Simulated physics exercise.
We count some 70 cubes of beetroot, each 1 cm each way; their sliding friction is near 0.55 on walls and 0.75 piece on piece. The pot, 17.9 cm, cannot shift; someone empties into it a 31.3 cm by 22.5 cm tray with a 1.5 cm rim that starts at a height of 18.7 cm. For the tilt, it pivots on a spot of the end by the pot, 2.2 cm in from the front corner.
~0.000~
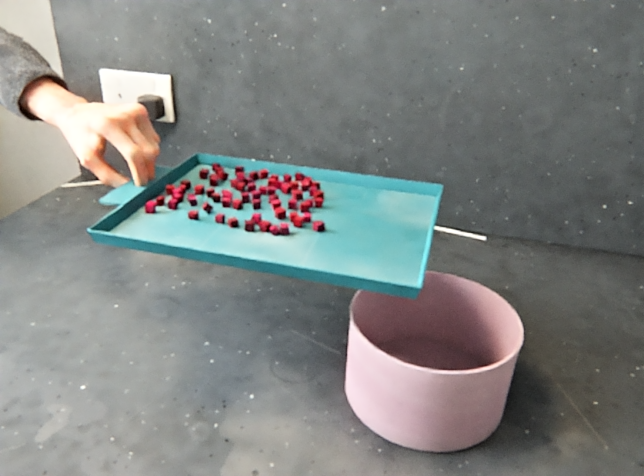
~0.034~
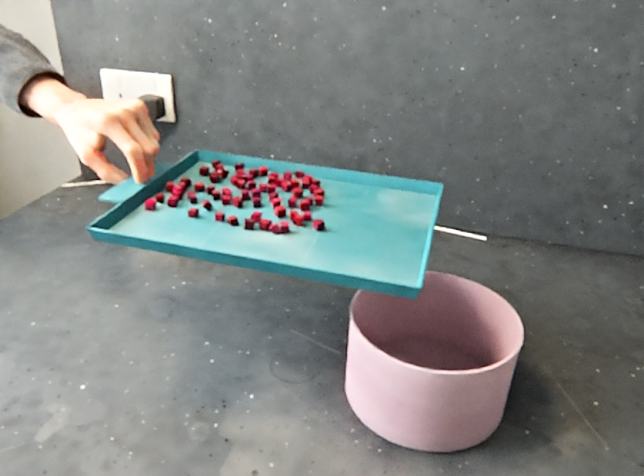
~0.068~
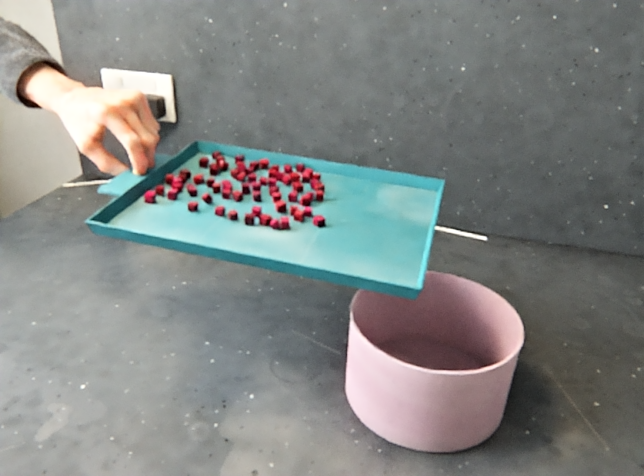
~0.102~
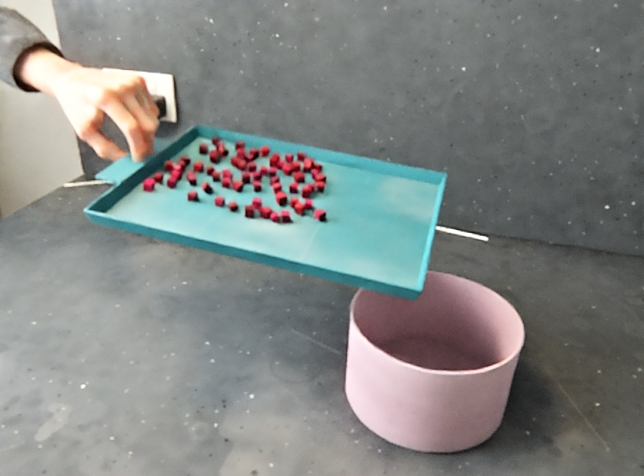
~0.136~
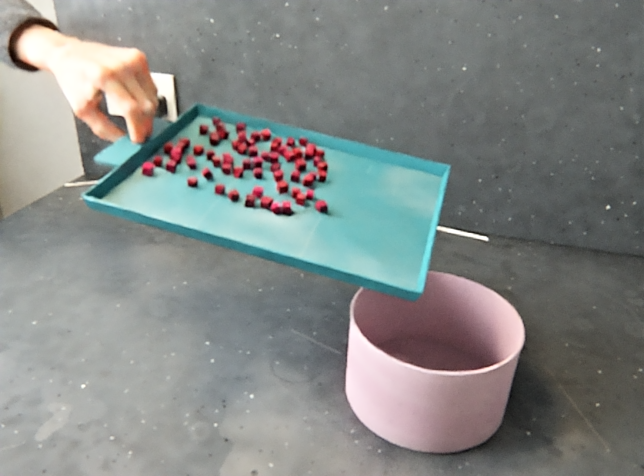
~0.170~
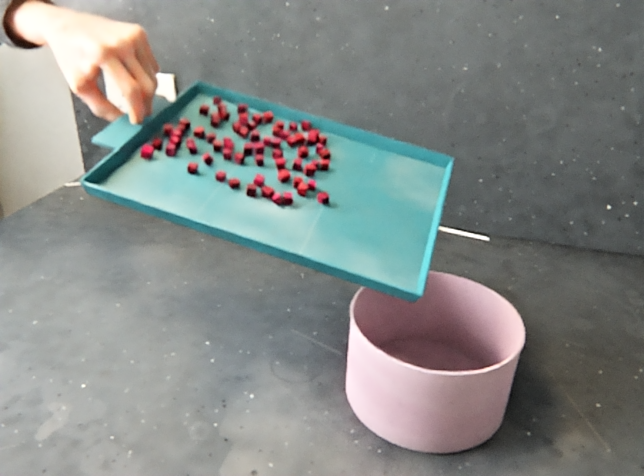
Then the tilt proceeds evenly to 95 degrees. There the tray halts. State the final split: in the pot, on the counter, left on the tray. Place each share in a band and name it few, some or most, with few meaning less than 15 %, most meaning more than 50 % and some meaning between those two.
In the end: Pot few, counter most, left on the tray few.
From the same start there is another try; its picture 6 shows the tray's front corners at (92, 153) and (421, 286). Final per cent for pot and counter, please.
Pot 55; counter 45.
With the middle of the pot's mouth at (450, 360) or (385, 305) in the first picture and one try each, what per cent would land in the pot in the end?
The shares would be near 45 and 0 per cent respectively.
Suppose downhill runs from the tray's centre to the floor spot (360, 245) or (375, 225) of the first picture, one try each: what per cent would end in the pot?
Approximately 20 percent, then 45 percent.
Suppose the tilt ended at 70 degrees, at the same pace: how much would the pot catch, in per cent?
0 percent.
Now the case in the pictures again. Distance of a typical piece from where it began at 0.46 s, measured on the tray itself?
About 2 cm.
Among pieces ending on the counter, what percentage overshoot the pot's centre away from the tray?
Near 90 in a hundred.
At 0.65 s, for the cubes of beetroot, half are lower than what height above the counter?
The halfway line is at about 24 cm.
After 0.46 s, tilt 55 degrees; the tray holds 100 %, the pot 0 %.
After 0.65 s, tilt 82 degrees; the tray holds 80 %, the pot 0 %.
After 0.96 s, tilt 95 degrees; the tray holds 0 %, the pot 0 %.
In the end, at 2.2 s, pot 0 %, counter 100 %, tray 0 %.
